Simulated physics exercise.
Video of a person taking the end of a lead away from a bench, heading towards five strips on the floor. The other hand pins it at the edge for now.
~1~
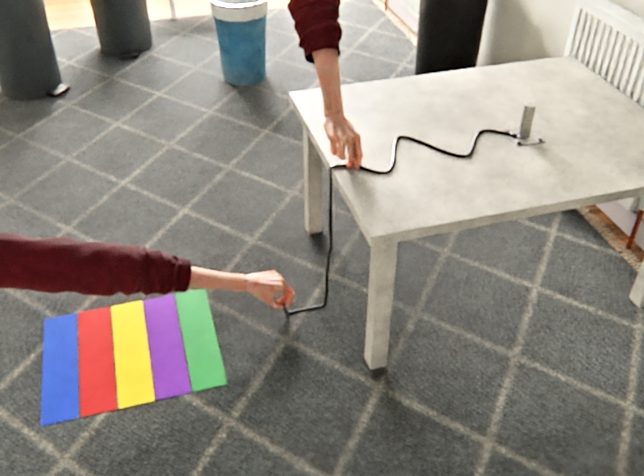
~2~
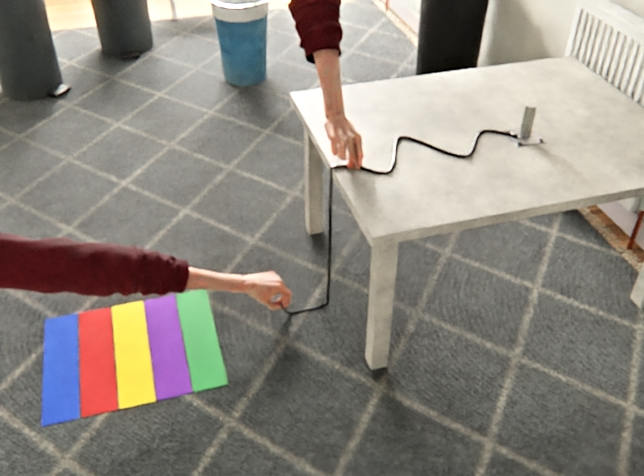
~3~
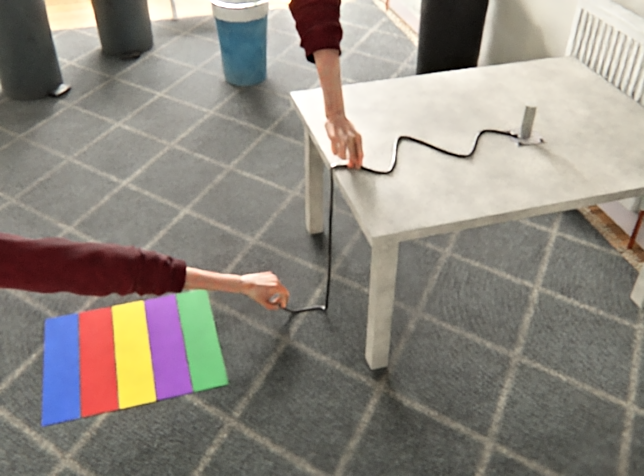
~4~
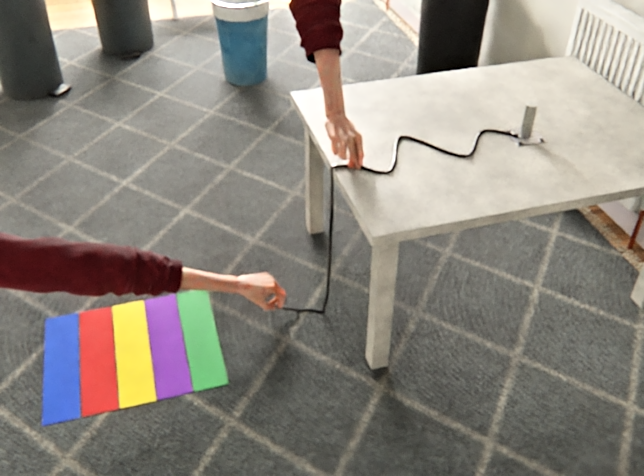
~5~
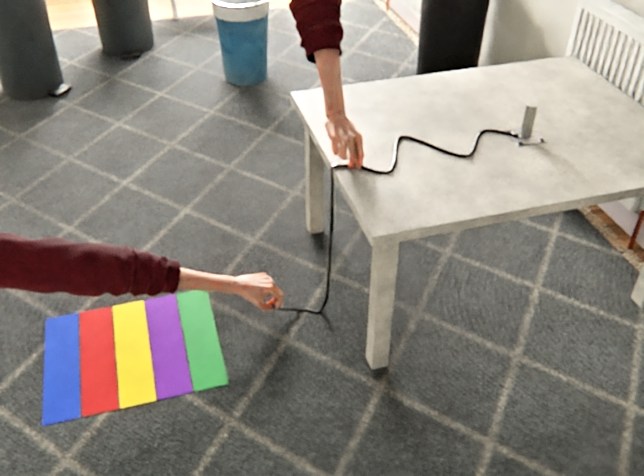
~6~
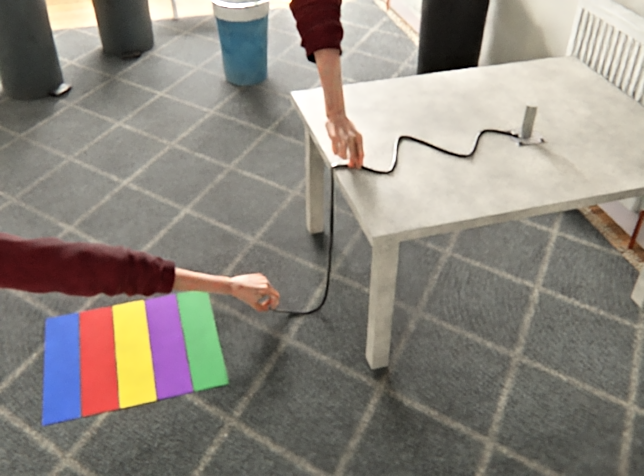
Hand drawing the end of a black cord slightly left near coloured floor strips, while another hand pins it at the table edge.
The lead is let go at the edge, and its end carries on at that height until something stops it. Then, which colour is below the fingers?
The blue one is below them.
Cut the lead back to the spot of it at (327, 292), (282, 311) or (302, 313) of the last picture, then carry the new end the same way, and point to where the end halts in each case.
First (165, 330), then (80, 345), then (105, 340).
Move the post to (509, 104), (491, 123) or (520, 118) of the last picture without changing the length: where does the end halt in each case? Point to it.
The three places are (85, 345), (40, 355) and (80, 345), in that order.
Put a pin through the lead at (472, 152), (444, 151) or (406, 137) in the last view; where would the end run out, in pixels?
First try (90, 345), second try (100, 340), third try (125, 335).
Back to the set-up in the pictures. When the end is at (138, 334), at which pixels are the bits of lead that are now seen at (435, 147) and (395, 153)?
You'll find the first mark at (404, 157) and the second mark at (335, 173).
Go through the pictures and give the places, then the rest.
The first frame shows end (284, 305); green (206, 369); purple (171, 376); yellow (135, 384); red (98, 392); blue (60, 401).
The second frame shows end (282, 306); lead through (480, 133) (438, 149) (395, 156) (338, 167) (330, 237) (328, 297).
The third frame shows end (280, 306).
The fourth frame shows end (276, 307); lead through (481, 132) (439, 149) (395, 156) (338, 166) (331, 237) (327, 297).
The fifth frame shows end (274, 307).
The sixth frame shows end (270, 308); lead through (481, 132) (439, 149) (395, 156) (338, 166) (331, 237) (325, 296).
Soon after, end near (138, 334); over yellow.
After that, end near (91, 344); over red.
At the stop, end near (62, 350); over blue. The blue one.
